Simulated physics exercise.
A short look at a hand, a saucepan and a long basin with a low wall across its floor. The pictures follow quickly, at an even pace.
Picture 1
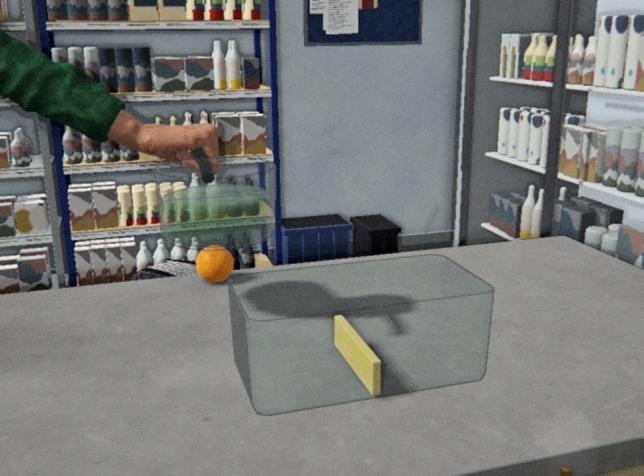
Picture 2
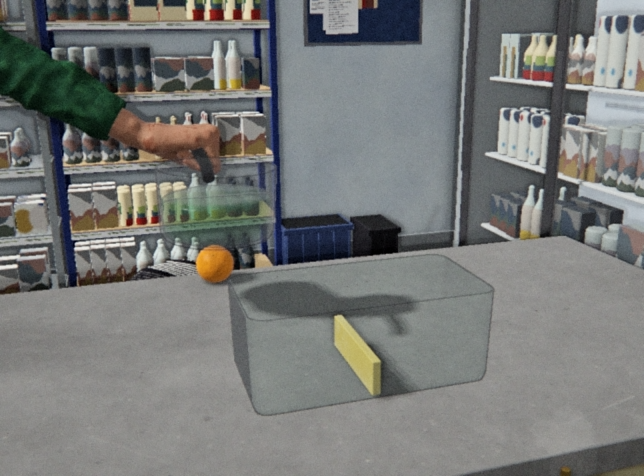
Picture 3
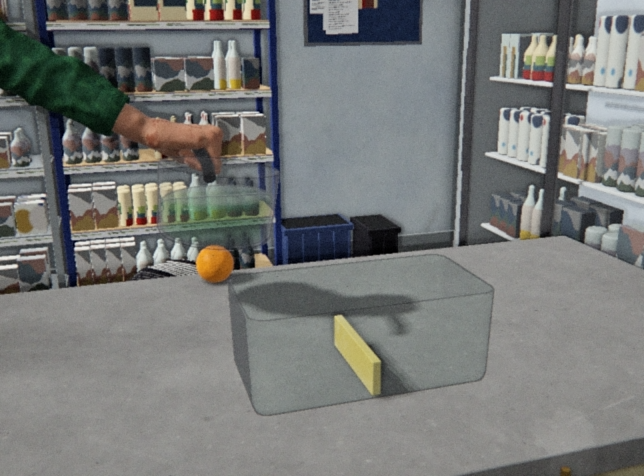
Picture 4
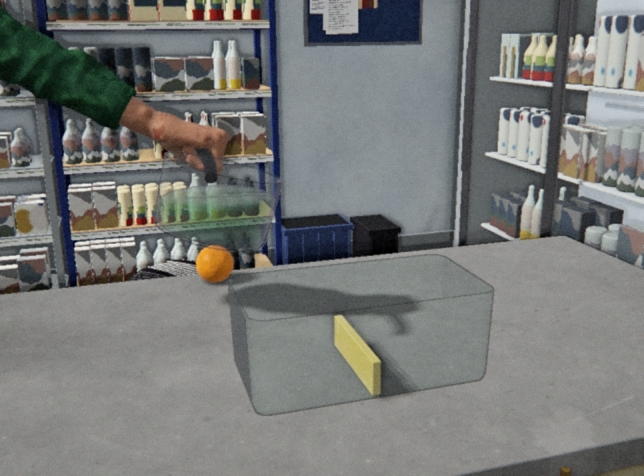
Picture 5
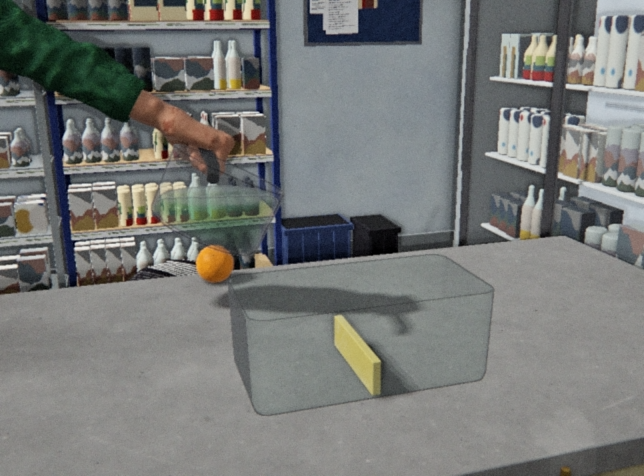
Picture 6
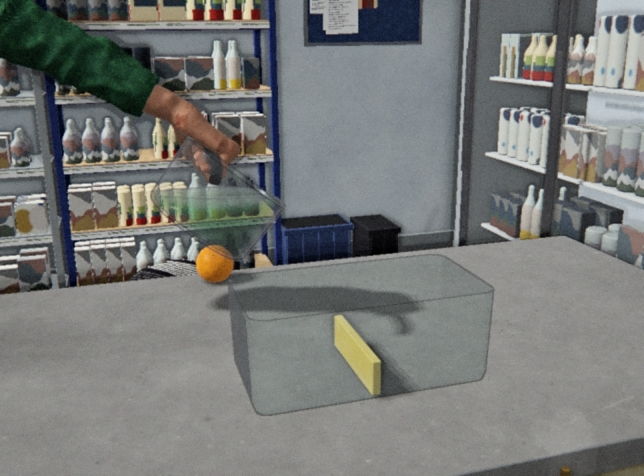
A hand in a dark green sleeve reaches in from the left, holding a see-through saucepan above a grey counter, viewed from slightly above in a shop-like room with bottle-lined shelves. A clear long basin with a low yellow wall inside sits on the counter, an orange ball near its left end. The hand gradually tilts the pan down to the right while the camera stays still.
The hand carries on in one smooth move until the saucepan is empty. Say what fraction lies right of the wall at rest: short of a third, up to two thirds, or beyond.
It comes to under a third.
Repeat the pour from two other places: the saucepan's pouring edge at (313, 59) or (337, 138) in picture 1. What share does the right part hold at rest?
First some 80, then 90 per cent.
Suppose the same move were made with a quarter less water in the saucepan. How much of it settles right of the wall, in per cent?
About 5 per cent.
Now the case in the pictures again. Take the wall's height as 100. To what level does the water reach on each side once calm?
Left about 60, right about 0.
A moment on, the tilt is 91° and 39 per cent is still to pour, 27 is left of the wall and 0 right of it.
Next, the tilt is 103° and 10 per cent is still to pour, 79 is left of the wall and 1 right of it.
Then the tilt is 103° and 1 per cent is still to pour, 91 is left of the wall and 5 right of it.
Later the tilt is 103° and 0 per cent is still to pour, 94 is left of the wall and 5 right of it.
Finally, 94 per cent lies left of the wall, 5 right of it and 1 outside.
